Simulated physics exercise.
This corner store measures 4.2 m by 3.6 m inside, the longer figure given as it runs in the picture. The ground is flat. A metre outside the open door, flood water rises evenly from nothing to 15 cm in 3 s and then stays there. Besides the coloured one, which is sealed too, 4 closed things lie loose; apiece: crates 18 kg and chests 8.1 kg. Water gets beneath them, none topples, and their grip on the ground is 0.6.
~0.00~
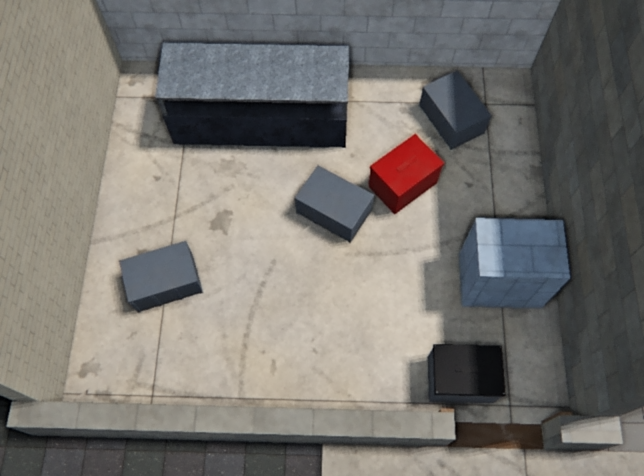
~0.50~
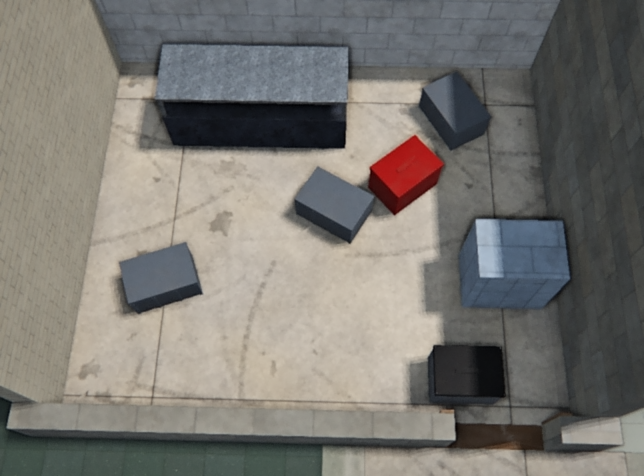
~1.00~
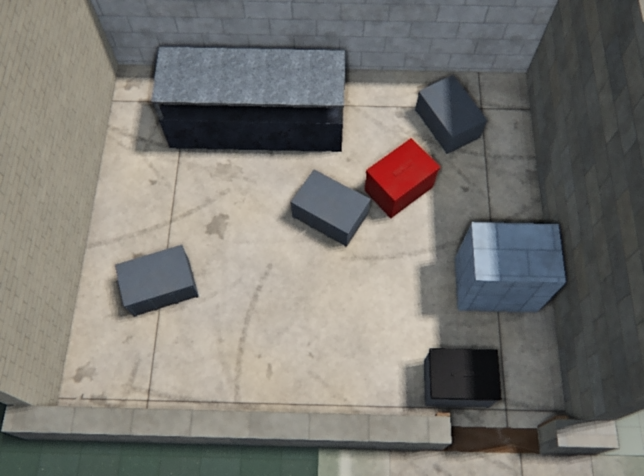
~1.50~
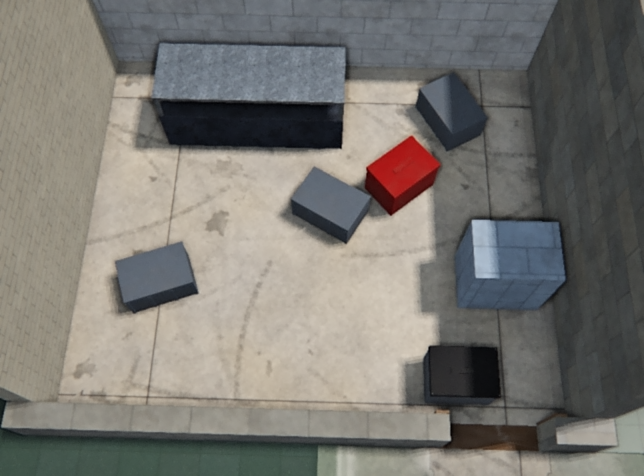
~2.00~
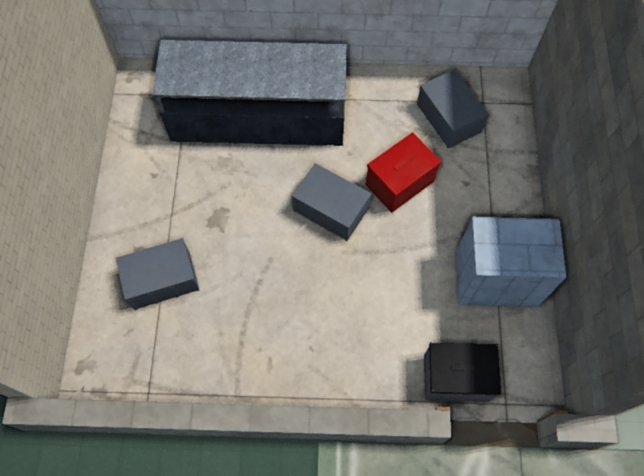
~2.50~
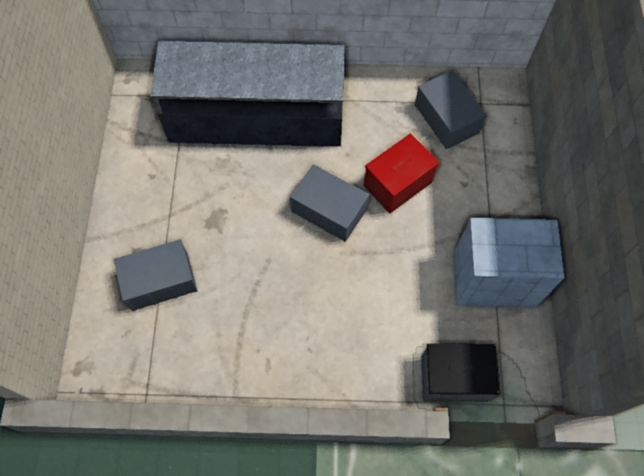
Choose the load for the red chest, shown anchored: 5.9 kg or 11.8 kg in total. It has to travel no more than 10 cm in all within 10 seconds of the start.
I expect that only the higher weight holds it.
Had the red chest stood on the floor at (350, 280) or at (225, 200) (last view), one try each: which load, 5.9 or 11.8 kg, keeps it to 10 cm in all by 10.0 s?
In turn: Neither holds; it takes the larger.
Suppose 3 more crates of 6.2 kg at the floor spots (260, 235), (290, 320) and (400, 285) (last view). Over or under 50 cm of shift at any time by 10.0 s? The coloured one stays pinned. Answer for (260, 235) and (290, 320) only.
In turn: Over, past it.
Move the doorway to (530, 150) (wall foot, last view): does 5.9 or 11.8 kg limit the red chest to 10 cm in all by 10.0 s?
In that case neither weight holds it.
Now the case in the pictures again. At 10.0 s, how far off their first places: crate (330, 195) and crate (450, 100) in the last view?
In turn: 0 cm, 0 cm.
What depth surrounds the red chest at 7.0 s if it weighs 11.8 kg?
About 3 cm.
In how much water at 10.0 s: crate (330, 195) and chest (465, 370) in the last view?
About 4 and 5 cm.
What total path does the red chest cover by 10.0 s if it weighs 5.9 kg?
Some 80 cm in all.
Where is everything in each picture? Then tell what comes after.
The first picture shows the red chest at (407, 164) rests on the ground; water covers 0.0 m2; 0 of 5 have shifted.
The second picture shows the red chest at (407, 165) rests on the ground; water covers 0.0 m2; 0 of 5 have shifted.
The third picture shows the red chest at (403, 168), on the bottom; 0.0 m2 under water; 0 of 5 have shifted.
The fourth picture shows the red chest at (403, 166), on the bottom; water covers 0.0 m2; 0 of 5 have shifted.
The fifth picture shows the red chest at (404, 163), on the bottom; water covers 0.0 m2; 0 of 5 have shifted.
The sixth picture shows the red chest at (402, 164) rests on the ground; water covers 0.3 m2; 0 of 5 have shifted.
After 3.5 s the red chest would be 0 cm from its start with 5.9 kg and 0 cm from its start with 11.8 kg; 0 cm of water round it then.
After 4.5 s the red chest would be 0 cm from its start with 5.9 kg and 0 cm from its start with 11.8 kg; 0 cm of water round it then.
After 7.0 s the red chest would be 27 cm from its start with 5.9 kg and 1 cm from its start with 11.8 kg; 3 cm of water round it then.
After 10.0 s the red chest would be 75 cm from its start with 5.9 kg and 1 cm from its start with 11.8 kg; 4 cm of water round it then.
